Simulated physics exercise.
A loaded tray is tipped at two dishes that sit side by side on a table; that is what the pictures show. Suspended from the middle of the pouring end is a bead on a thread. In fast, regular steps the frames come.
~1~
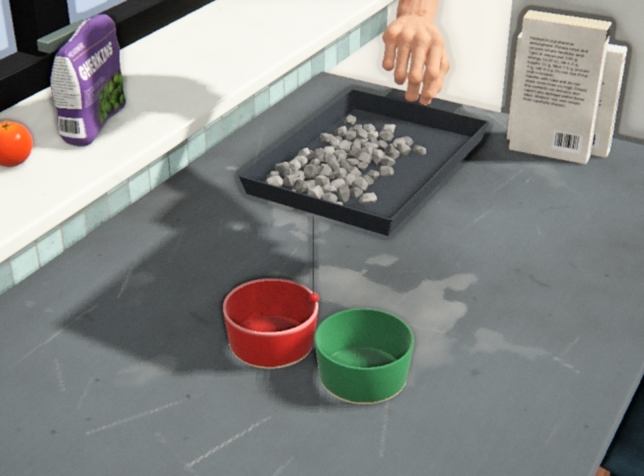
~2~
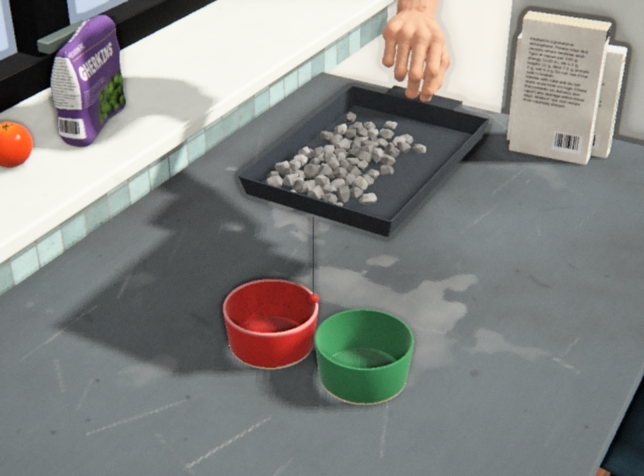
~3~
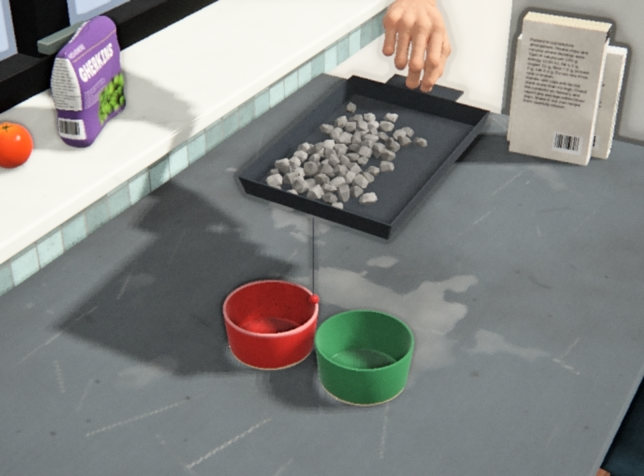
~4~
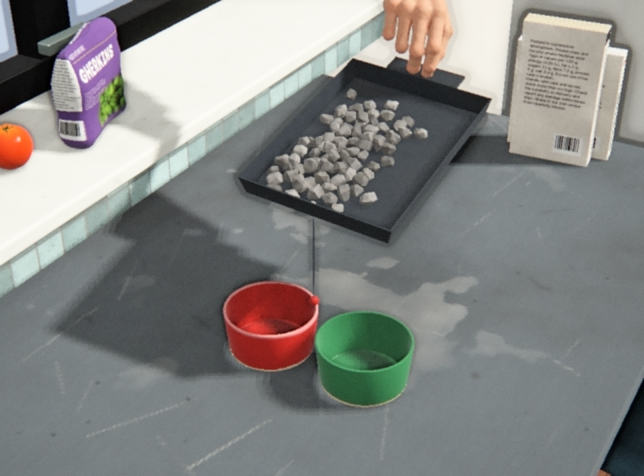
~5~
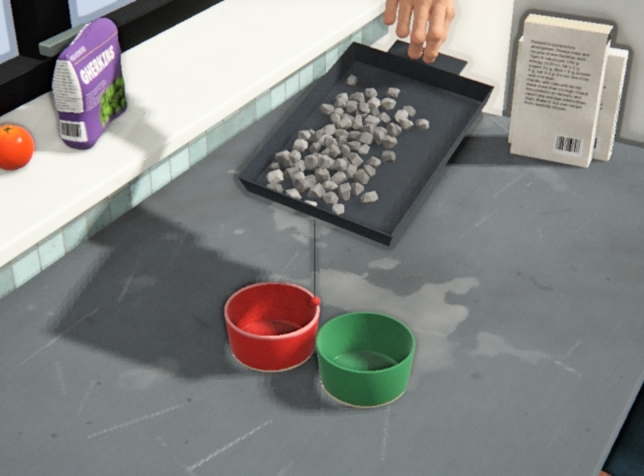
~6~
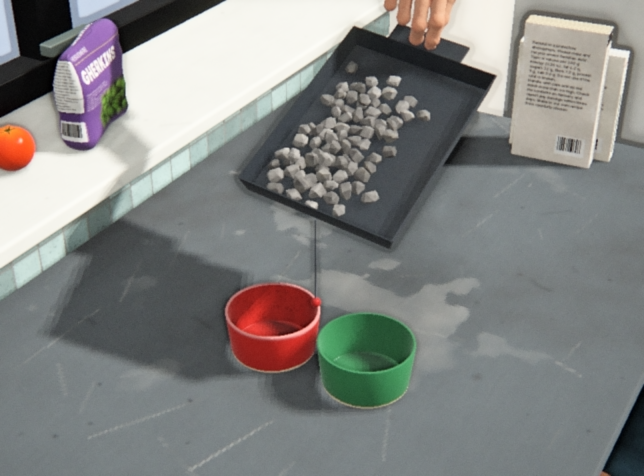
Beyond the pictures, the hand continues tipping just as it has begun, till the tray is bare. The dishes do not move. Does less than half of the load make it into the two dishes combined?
So the dishes mostly succeed at catching it, really.
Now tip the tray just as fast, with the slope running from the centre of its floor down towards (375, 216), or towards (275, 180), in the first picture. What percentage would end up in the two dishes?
Lab note: Case 1 near 80 %, case 2 near 70 %.
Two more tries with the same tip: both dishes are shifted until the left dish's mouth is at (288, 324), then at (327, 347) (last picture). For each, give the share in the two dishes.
80% for the first placement, 70% for the second.
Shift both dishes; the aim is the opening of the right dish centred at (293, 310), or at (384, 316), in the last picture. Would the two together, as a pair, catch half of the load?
Try 1: A lesser share; try 2: A lesser share.
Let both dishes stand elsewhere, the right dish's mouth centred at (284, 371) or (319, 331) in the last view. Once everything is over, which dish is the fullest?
First place: The rightmost one; second place: The rightmost one.
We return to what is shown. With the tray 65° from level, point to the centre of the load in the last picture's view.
The middle of the pieces sits at roughly (348, 203).
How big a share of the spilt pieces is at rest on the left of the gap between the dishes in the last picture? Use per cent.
I make it about 60 percent or so.
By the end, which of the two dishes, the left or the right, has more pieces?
So the winner turns out to be the right-side one.
Just after the last frame, tray tipped steeply; almost all on the tray; just a few in the air.
A moment on, tray tipped past a quarter turn; roughly a third on the tray; roughly a third in the right dish; roughly a quarter outside both; about a tenth in the air.
Further on, tray tipped past a quarter turn; roughly two thirds in the right dish; roughly a third outside both.
When it is over, tray tipped past a quarter turn; roughly two thirds in the right dish; not one in the left dish; roughly a third outside both.
